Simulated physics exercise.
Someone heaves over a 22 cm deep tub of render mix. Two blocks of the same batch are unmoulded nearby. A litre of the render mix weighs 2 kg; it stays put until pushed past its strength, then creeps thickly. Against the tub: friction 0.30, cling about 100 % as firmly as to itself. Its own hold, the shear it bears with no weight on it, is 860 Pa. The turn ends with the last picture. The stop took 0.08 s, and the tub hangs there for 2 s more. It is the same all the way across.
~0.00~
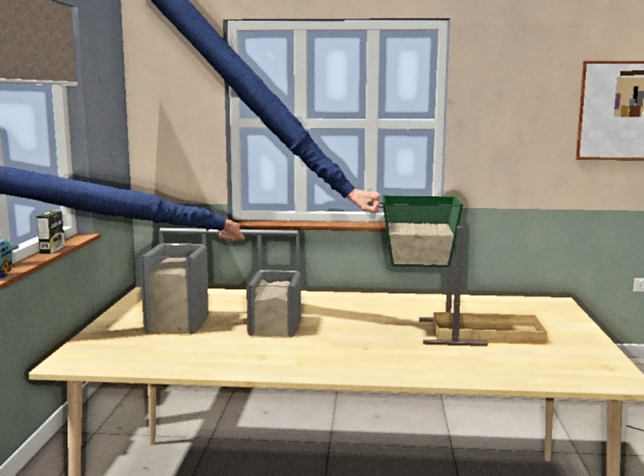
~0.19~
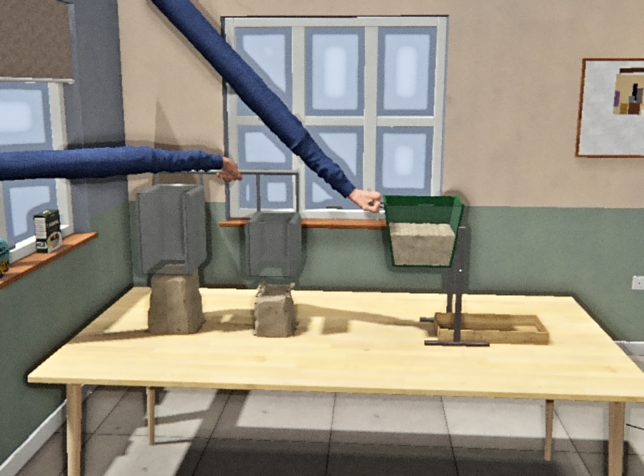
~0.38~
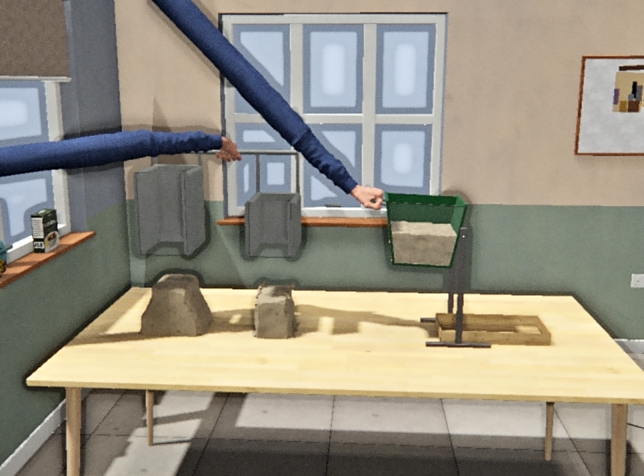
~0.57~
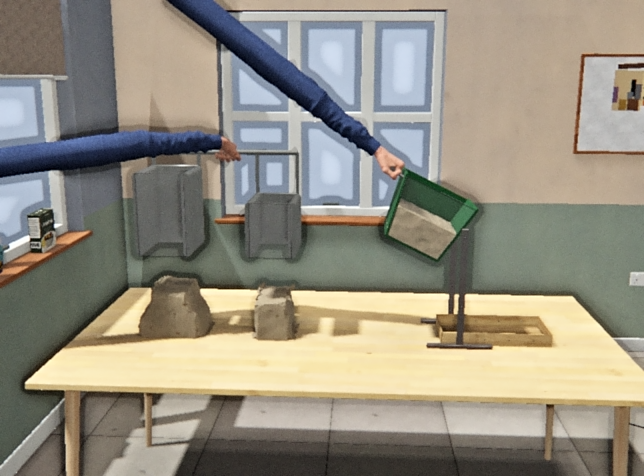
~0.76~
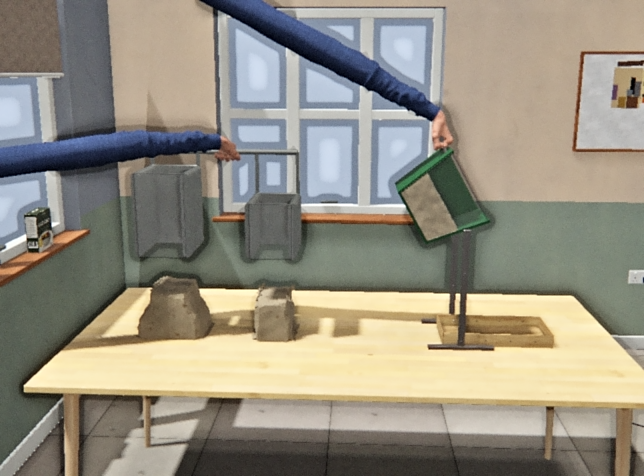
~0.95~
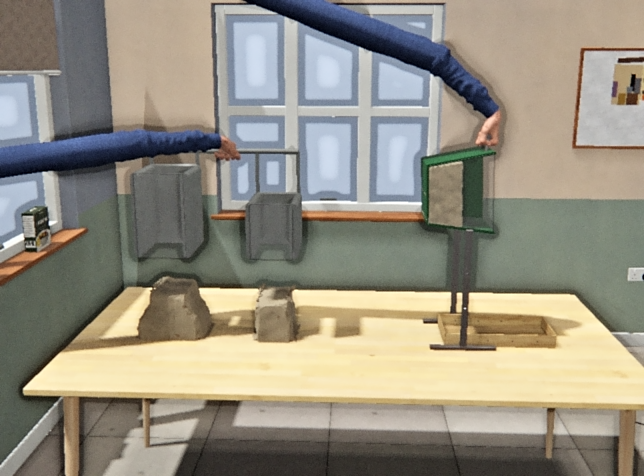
The clip shows a blue-sleeved arm lifting two grey moulds off blocks on a table, the left block slumping more noticeably. Another arm then turns a green tub of pale brown mix rightward onto its side, the mix still inside.
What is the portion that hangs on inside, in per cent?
About 100 %.
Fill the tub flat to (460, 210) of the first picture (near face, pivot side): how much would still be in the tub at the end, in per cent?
Then about 55 %.
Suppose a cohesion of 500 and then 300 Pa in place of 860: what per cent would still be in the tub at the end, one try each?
In turn about 75 %, 55 %.
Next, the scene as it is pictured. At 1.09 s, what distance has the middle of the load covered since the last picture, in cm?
Some 2 cm.
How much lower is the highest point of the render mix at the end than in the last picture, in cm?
About 7 cm.
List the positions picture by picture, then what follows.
Handle-side rim at (385, 204), tilt 0 degrees; top of the render mix at (392, 234); blocks stand 26 cm, 17 cm (left to right), in the first frame.
Handle-side rim at (386, 204), tilt 0 degrees; top of the render mix at (393, 234); blocks stand 23 cm, 16 cm (left to right), in the second frame.
Handle-side rim at (389, 202), tilt 2 degrees; top of the render mix at (395, 233); blocks stand 19 cm, 16 cm (left to right), in the third frame.
Handle-side rim at (409, 175), tilt 26 degrees; top of the render mix at (398, 207); blocks stand 19 cm, 16 cm (left to right), in the fourth frame.
Handle-side rim at (454, 153), tilt 60 degrees; top of the render mix at (427, 175); blocks stand 19 cm, 16 cm (left to right), in the fifth frame.
Handle-side rim at (495, 155), tilt 88 degrees; top of the render mix at (460, 163); blocks stand 19 cm, 16 cm (left to right), in the sixth frame.
After 1.09 s, the tub is at 88 degrees and holds 100 %.
After 1.26 s, the tub is at 88 degrees and holds 100 %.
After 1.43 s, the tub is at 88 degrees and holds 100 %.
After 1.60 s, the tub is at 88 degrees and holds 100 %.
After 2.95 s, at the end, the tub is at 88 degrees and holds 100 %.
